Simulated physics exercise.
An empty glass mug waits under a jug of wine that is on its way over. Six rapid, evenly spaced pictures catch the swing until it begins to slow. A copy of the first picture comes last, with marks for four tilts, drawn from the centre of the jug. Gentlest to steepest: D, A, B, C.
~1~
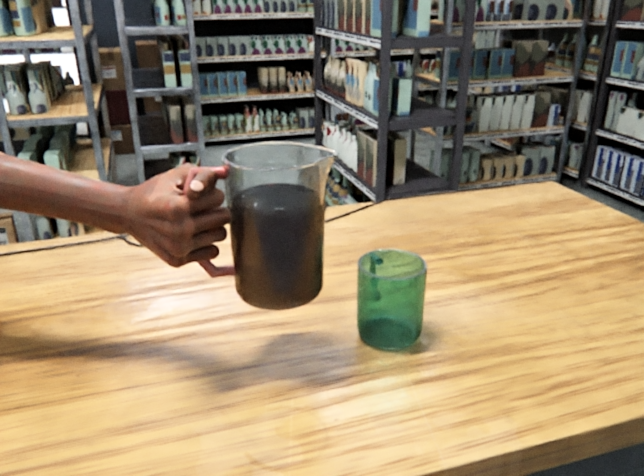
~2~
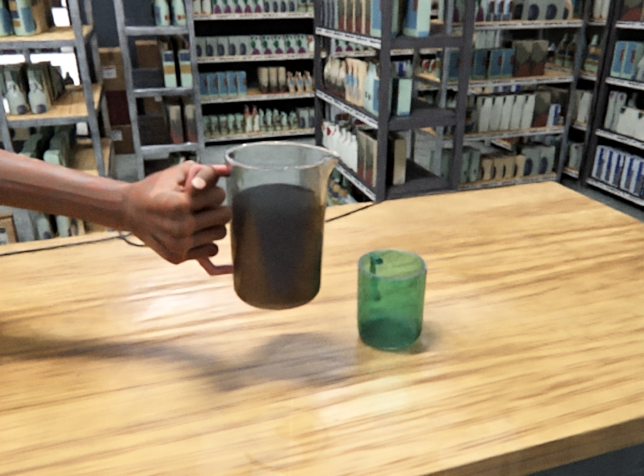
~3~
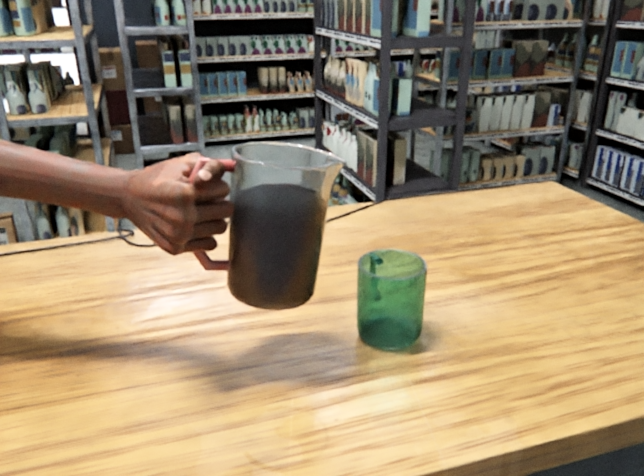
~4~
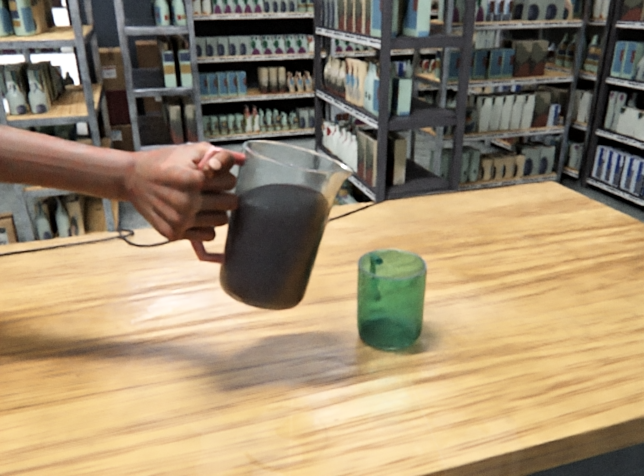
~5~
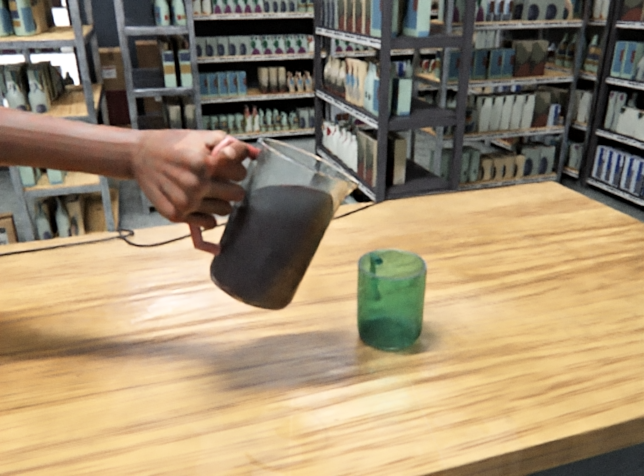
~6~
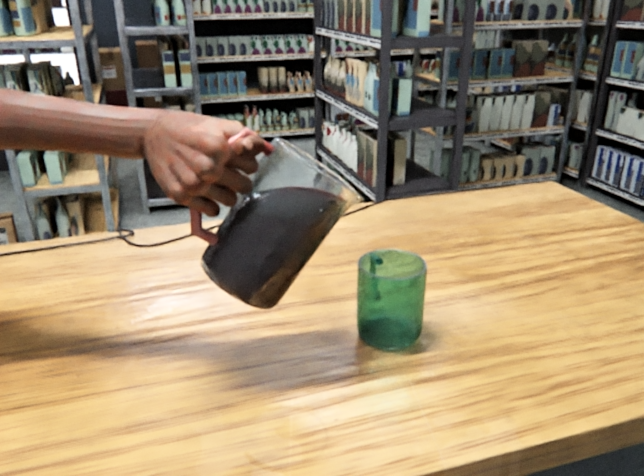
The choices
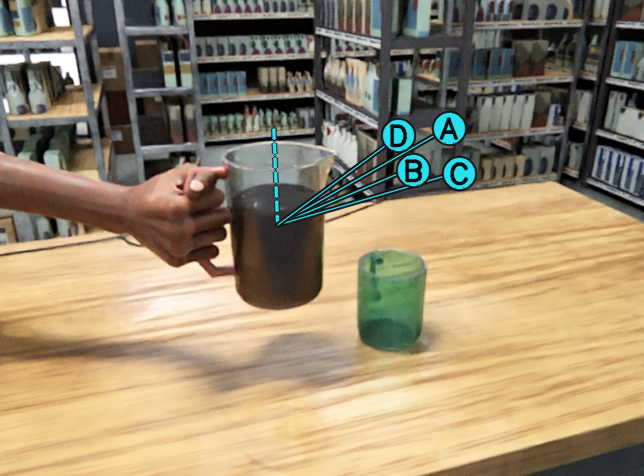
A hand lifting a glass jug of dark liquid above a wooden table, gradually tilting it rightward beside a green glass mug.
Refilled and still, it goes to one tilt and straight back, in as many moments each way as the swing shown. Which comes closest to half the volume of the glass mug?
A beats the others.
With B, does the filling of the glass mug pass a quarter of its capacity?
Yes.
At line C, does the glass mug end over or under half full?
Over.
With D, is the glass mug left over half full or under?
Under half.
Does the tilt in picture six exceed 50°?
No.
On the marked copy, A at (434, 135); B at (396, 174); C at (442, 176); D at (385, 146).
For line A, the glass mug ends with about 48 % of what it can hold.
For line B, the glass mug ends with about 73 % of what it can hold.
For line C, the glass mug ends with about 93 % of what it can hold; 4 % of the wine is spilt.
For line D, the glass mug ends with about 28 % of what it can hold.
